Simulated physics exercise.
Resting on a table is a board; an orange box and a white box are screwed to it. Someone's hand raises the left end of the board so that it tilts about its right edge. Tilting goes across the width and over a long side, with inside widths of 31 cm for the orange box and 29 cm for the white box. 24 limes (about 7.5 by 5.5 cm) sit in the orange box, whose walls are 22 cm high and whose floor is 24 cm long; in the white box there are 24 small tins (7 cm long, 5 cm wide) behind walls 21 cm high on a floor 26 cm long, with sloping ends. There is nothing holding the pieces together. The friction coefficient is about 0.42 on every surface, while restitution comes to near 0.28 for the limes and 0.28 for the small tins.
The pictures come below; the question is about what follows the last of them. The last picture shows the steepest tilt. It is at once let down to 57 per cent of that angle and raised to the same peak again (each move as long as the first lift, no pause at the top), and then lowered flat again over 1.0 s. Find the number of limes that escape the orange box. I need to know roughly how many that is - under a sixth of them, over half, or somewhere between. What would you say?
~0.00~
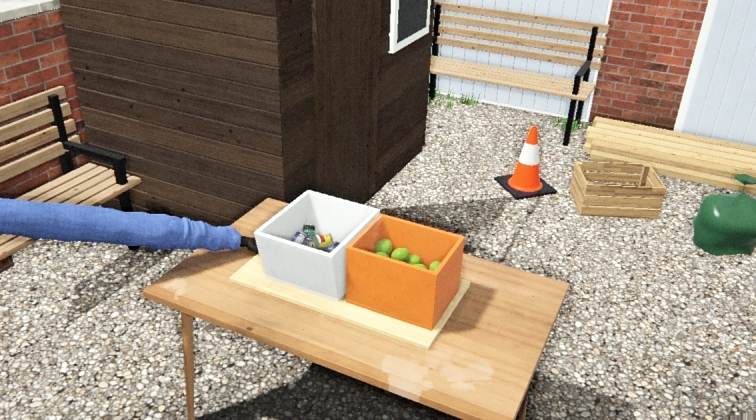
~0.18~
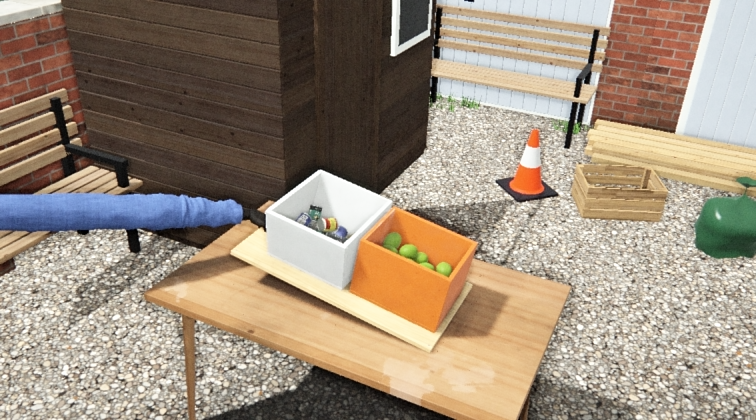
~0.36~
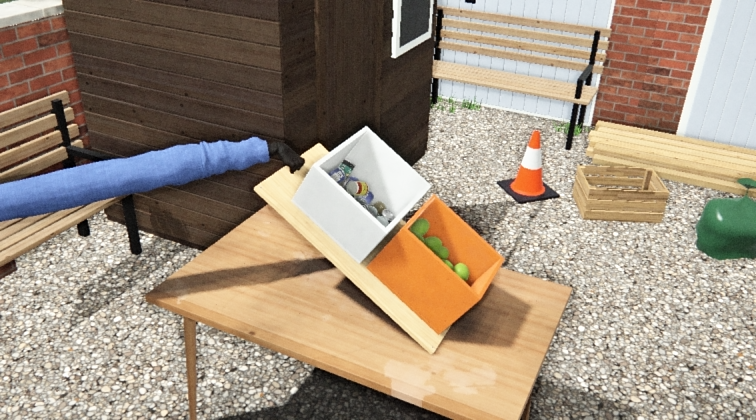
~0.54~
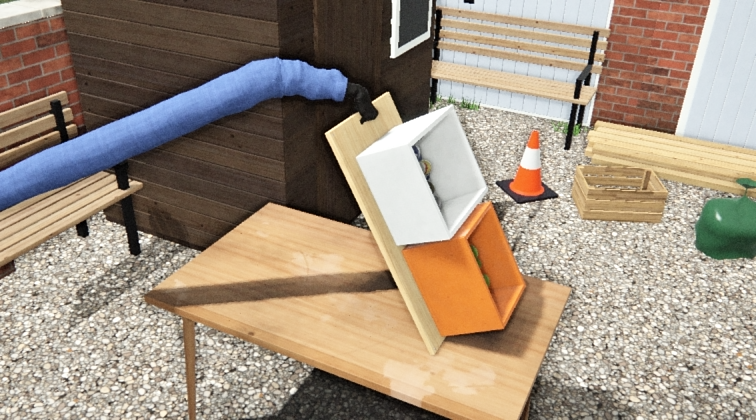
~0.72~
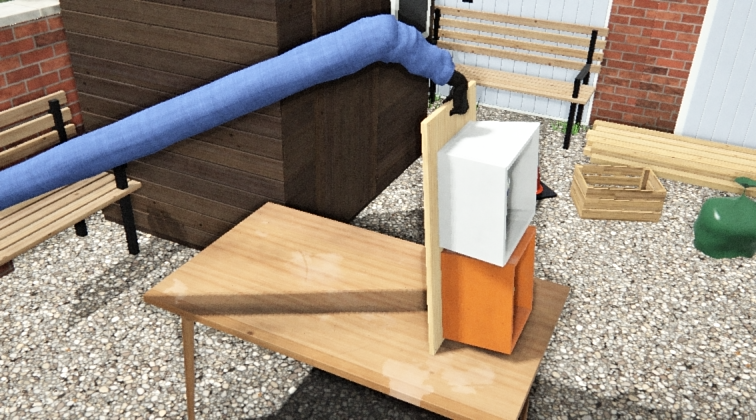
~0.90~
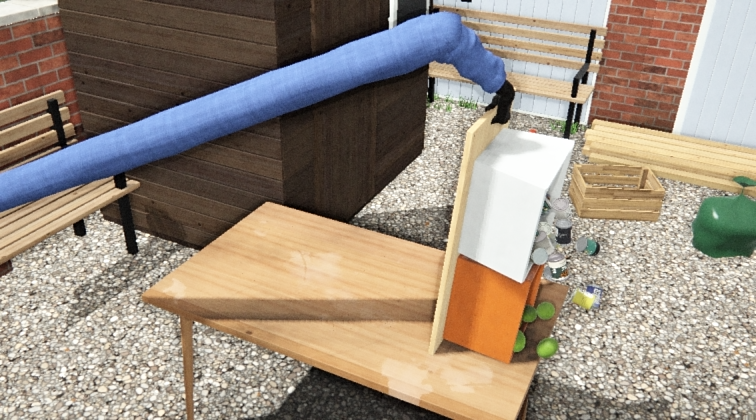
I would say somewhere between.
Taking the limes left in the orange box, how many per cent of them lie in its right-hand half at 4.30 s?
Roughly 80 percent of the remaining load.
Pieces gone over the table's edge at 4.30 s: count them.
I'd estimate some 30 by that time.
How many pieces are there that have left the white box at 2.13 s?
Estimate for the white box by then: Some 20 out.
After 1.44 s, tilt 68°; 7 of 24 out of the orange box and 20 of 24 out of the white box.
After 2.13 s, tilt 66°; 7 of 24 out of the orange box and 20 of 24 out of the white box.
After 3.08 s, tilt 64°; 7 of 24 out of the orange box and 21 of 24 out of the white box.
Final count (at 4.30 s), 7 of 24 out of the orange box and 21 of 24 out of the white box. Asked share, 7 of 24, 29 per cent.
